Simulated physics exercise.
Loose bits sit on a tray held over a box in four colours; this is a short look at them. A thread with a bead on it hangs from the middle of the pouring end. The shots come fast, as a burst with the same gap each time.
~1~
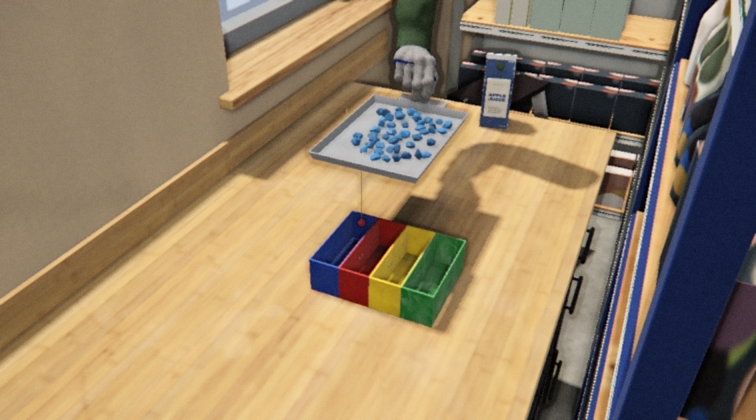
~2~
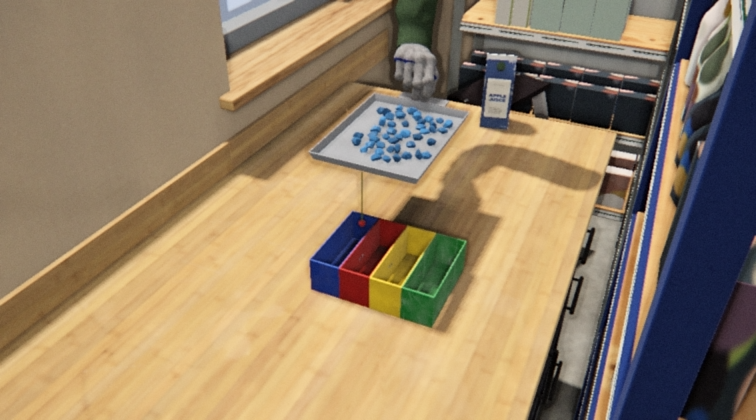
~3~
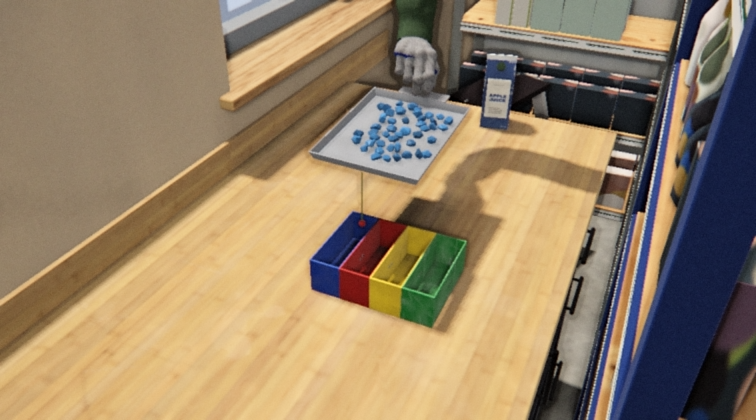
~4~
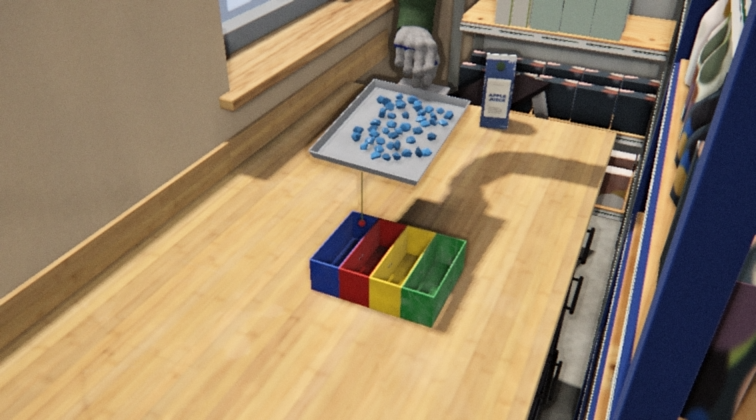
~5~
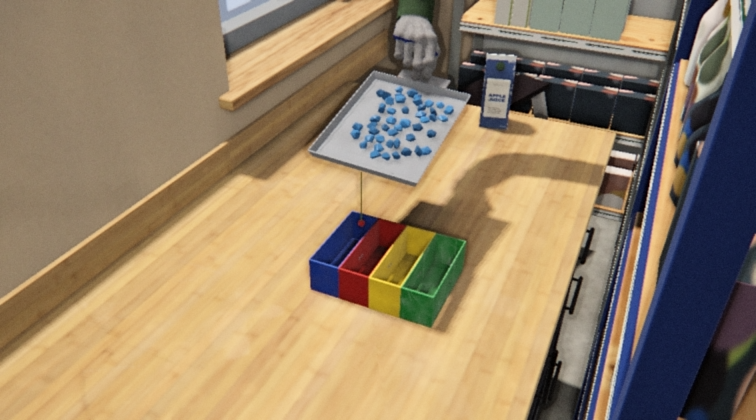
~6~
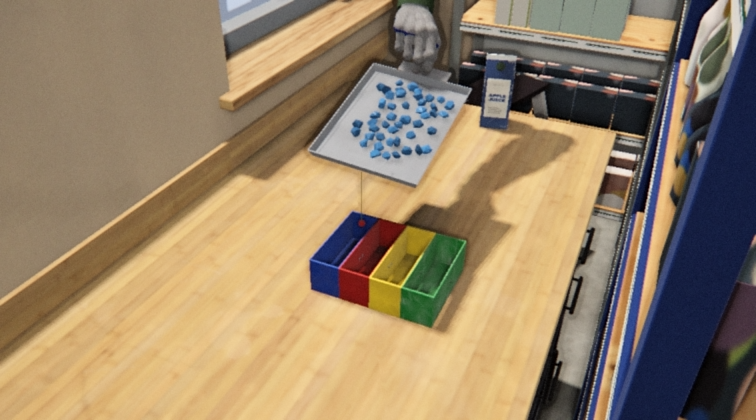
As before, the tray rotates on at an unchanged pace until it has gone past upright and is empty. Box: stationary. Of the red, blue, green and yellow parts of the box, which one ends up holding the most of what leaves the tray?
The yellow part holds the most.
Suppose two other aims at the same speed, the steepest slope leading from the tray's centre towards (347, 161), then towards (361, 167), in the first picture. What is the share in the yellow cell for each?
In turn 0 and 10 in a hundred.
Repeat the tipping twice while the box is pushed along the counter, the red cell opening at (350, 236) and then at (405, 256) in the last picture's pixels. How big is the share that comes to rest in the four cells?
It would be roughly 90 per cent for the first and roughly 90 per cent for the second.
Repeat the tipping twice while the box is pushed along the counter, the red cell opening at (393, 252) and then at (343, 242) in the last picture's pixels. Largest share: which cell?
It would be the red cell the first time and green the second time.
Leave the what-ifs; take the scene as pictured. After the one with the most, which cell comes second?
Rank two - that red cell.
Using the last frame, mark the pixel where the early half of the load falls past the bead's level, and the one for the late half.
Points: About (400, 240), then about (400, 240).
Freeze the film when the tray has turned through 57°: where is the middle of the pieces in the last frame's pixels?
I'd put the middle of the pieces at roughly (392, 161).
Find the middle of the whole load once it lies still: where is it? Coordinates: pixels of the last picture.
I'd put the middle somewhere around (395, 279).
Shortly afterwards, tray tipped steeply; the whole lot on the tray.
Next, tray tipped right over; near a quarter on the tray; near a third in the yellow cell; near a quarter in the red cell; a little in the green cell; a little in the blue cell; a little falling or outside the box.
Some moments later, tray tipped past a quarter turn; near half in the yellow cell; near a third in the red cell; a little in the green cell; a little in the blue cell.
In the end, tray tipped past a quarter turn; near half in the yellow cell; near a third in the red cell; a little in the green cell; a little in the blue cell.
